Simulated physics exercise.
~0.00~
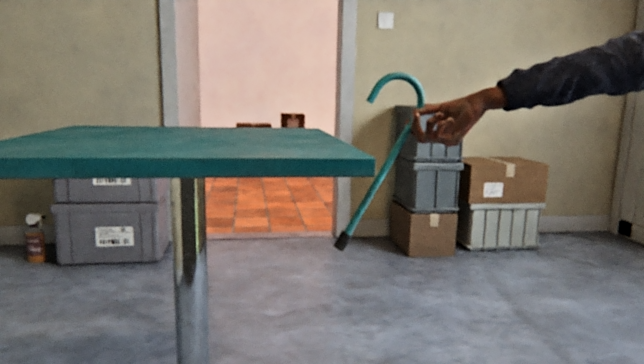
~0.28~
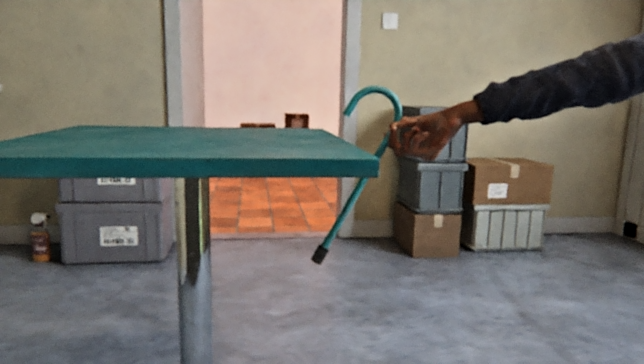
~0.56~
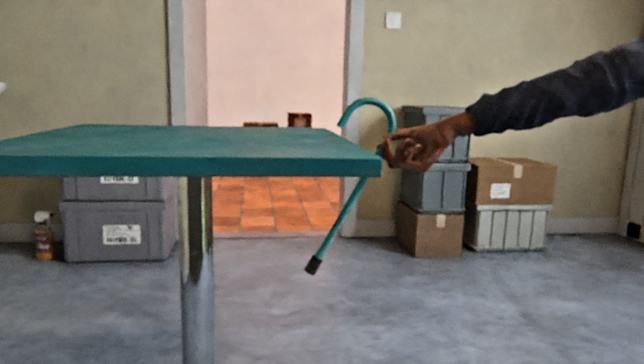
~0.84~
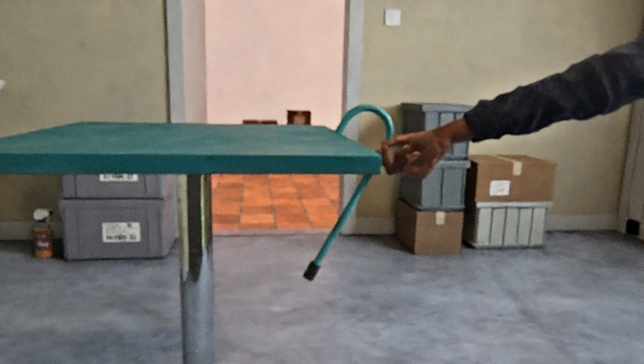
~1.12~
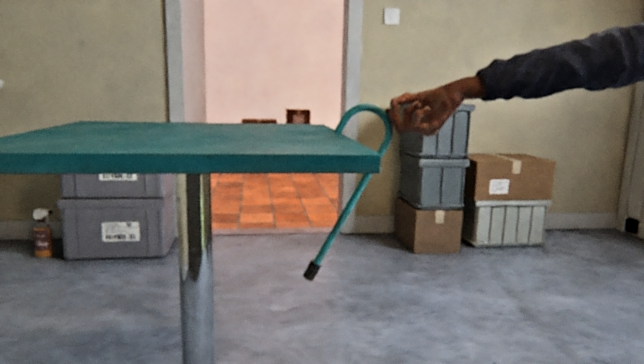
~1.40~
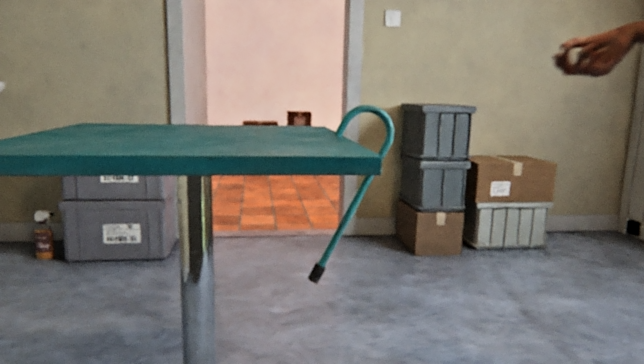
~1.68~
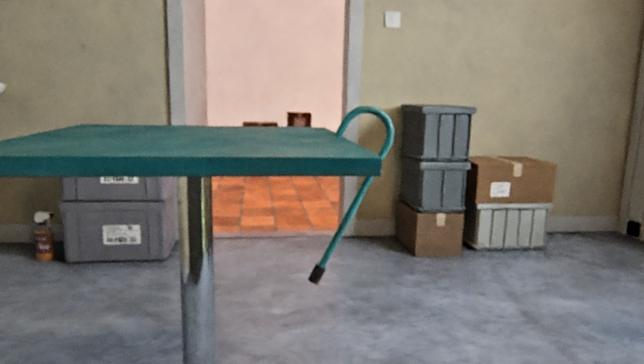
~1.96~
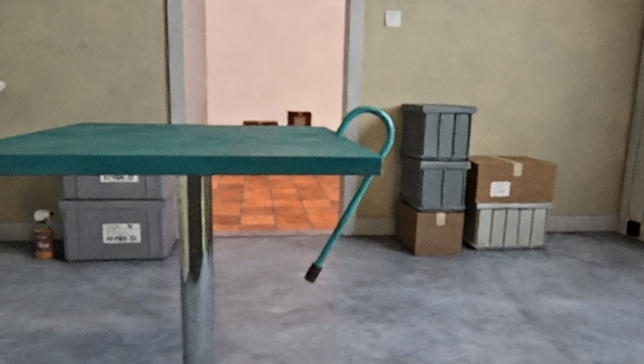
The footage shows a hand bringing a turquoise cane left and down to the edge of a table, with boxes and containers in the background. The hand hooks the curved handle over the edge, lets go and withdraws, and the cane stays hanging there.
